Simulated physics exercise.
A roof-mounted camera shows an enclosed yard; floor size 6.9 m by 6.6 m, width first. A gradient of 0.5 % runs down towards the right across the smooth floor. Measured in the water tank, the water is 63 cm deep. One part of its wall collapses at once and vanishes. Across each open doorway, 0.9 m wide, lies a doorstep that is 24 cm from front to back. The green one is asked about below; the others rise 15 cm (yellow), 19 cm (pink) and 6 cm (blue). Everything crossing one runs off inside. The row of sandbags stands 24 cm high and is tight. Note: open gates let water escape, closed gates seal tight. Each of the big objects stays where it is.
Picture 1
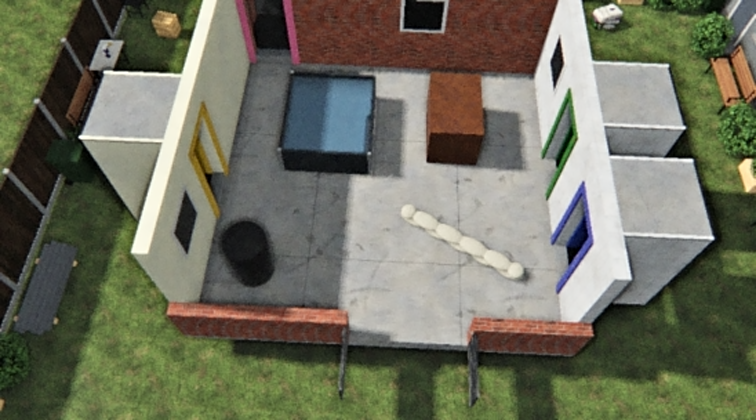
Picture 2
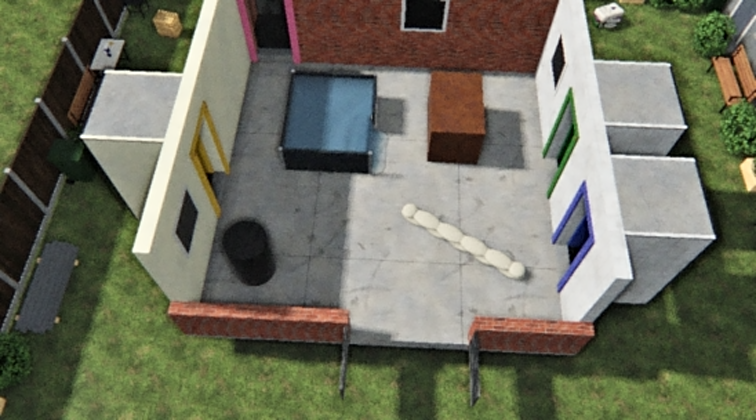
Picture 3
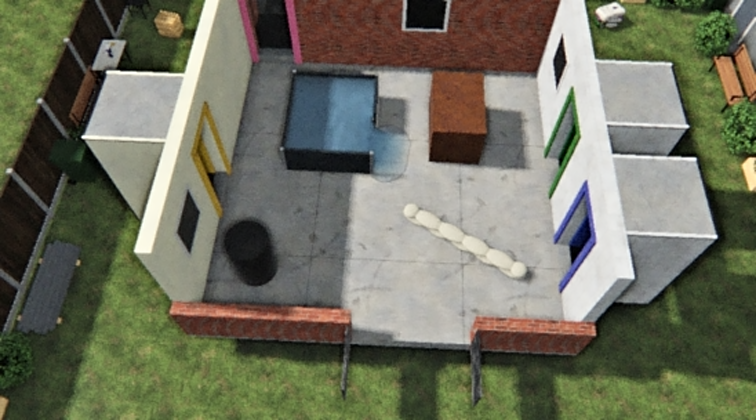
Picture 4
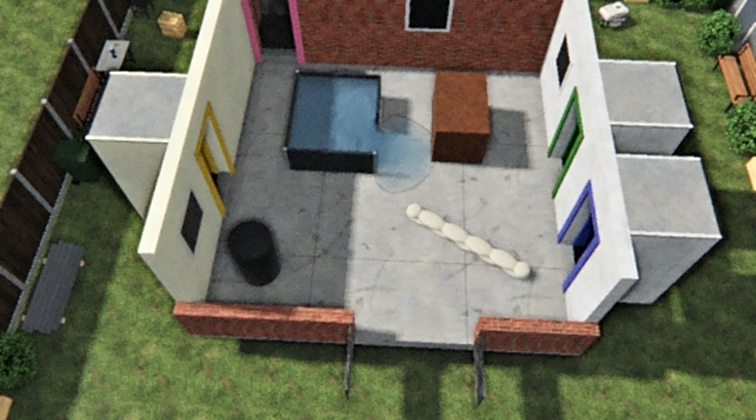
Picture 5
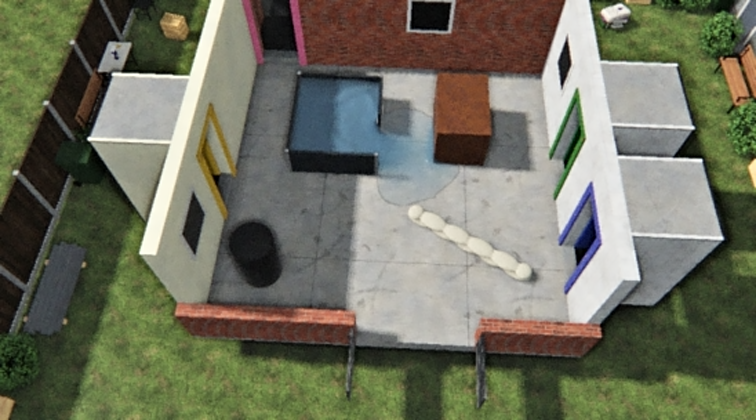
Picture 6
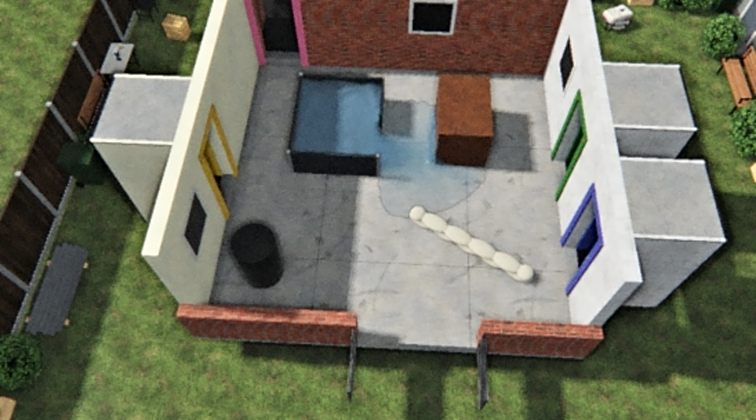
Water in a dark-walled tank at the back left of a walled yard, seen from high above, lies still, then pours from a gap in the tank's right side. It spreads in a thin, widening sheet over the grey floor, past a rusty brown block and towards a pale, lumpy barrier, while a black barrel stands front left between yellow-, green- and blue-framed openings. The view drifts very slightly.
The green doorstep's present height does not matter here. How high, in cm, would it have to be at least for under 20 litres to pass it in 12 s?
At least about 7.5 cm.
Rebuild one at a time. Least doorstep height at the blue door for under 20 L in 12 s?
I'd raise blue to close to 24 cm.
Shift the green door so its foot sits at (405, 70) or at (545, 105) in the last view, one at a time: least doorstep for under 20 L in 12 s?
15 and 8.0 cm.
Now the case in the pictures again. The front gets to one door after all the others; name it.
It's the yellow one.
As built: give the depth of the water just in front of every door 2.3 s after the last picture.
Centimetres: Yellow = 0, green = 10, pink = 2, blue = 21.
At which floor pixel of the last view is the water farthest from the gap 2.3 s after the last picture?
Pixel: About (571, 340).
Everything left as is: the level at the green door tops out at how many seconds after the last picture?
Roughly 1.6 s.
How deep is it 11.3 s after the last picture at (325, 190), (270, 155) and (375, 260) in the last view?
Ordered as asked: 4, 3, 3 cm.
Then, 0.7 s after the last picture water covers 20 % of the floor, deepest (44 cm) near (428, 159); 4 cm at the green door, 0 litres in over its 7 cm doorstep.
Then, 2.3 s after the last picture water covers 40 % of the floor, deepest (28 cm) near (428, 152); 10 cm at the green door, 12 litres in over its 7 cm doorstep.
Then, 11.3 s after the last picture water covers 95 % of the floor, deepest (8 cm) near (571, 340); 6 cm at the green door, 25 litres in over its 7 cm doorstep.
At the green door as built, the water peaked near 12 cm, 1.5 s after the last picture.
With a doorstep of 7 cm, 25 litres would have come in within the 12 s; with 8.5 cm, 14 litres. So under 20 litres takes about 7.5 cm.
